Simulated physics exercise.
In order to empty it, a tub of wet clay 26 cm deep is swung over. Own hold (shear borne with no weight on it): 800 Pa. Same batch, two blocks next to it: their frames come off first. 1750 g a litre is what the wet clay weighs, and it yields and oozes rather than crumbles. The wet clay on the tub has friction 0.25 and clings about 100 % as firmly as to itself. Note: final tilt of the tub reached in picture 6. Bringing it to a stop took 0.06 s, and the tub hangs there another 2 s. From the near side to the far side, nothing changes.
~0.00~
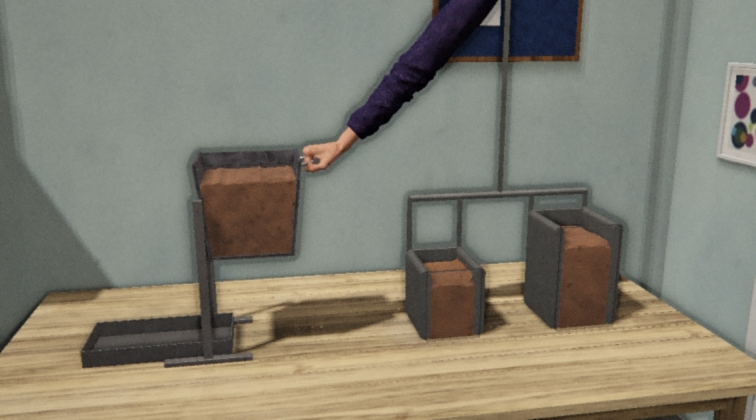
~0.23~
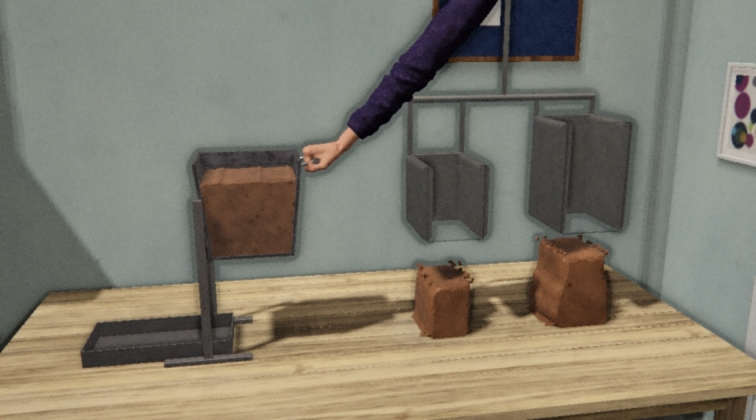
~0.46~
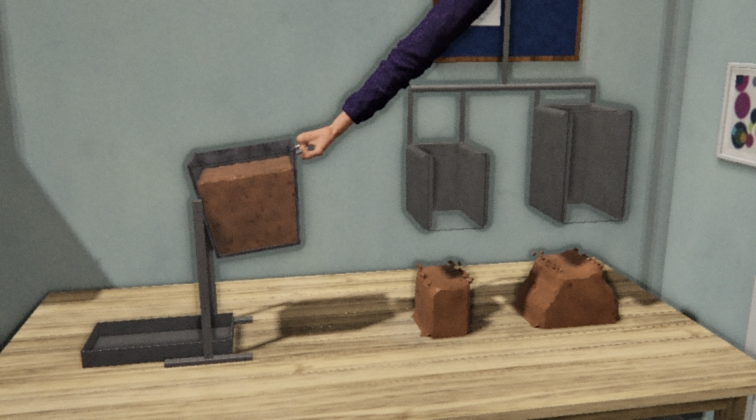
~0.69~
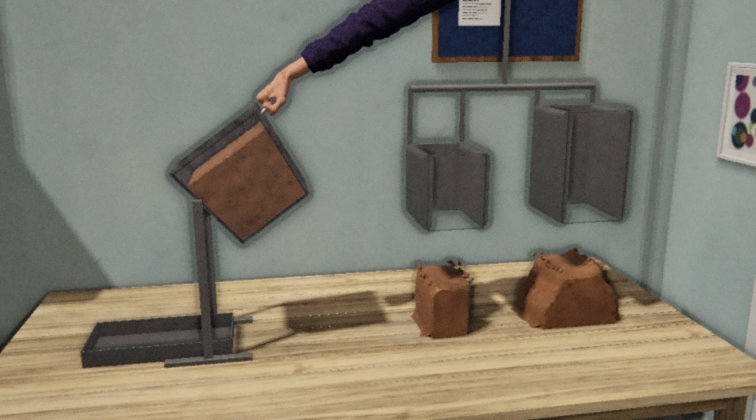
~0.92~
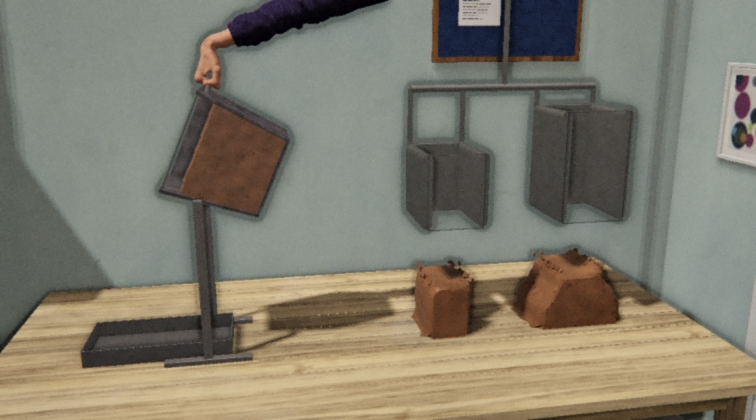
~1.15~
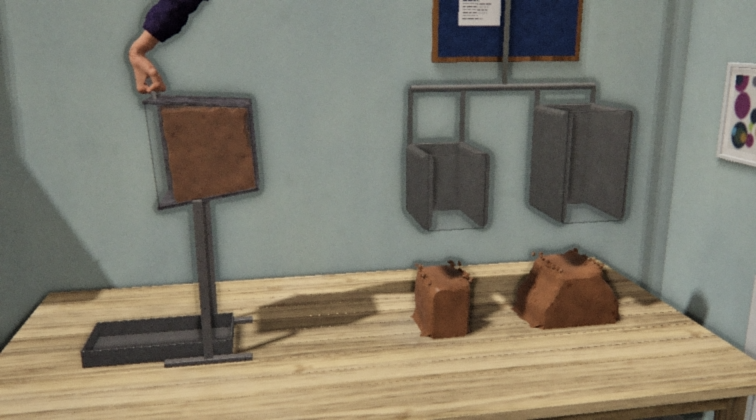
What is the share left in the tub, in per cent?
About 61 %.
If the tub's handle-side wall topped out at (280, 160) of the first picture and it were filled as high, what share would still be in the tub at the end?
I'd guess around 100 per cent remains.
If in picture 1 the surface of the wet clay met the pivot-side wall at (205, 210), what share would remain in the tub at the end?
Result: Approx. 100 % remaining in tub.
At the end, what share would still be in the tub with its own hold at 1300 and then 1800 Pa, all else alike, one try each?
Expect about 100 in a hundred, then about 100 in a hundred.
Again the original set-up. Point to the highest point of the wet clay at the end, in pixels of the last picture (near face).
Around (238, 110).
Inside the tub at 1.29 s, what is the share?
100 %, roughly.
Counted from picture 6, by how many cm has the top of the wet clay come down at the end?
Roughly 0 cm.
By 1.29 s, the tub is at 93 degrees and holds 100 %.
By 1.46 s, the tub is at 93 degrees and holds 81 %.
By 1.63 s, the tub is at 93 degrees and holds 63 %.
By 1.80 s, the tub is at 93 degrees and holds 61 %.
By 3.15 s, at the end, the tub is at 93 degrees and holds 61 %.
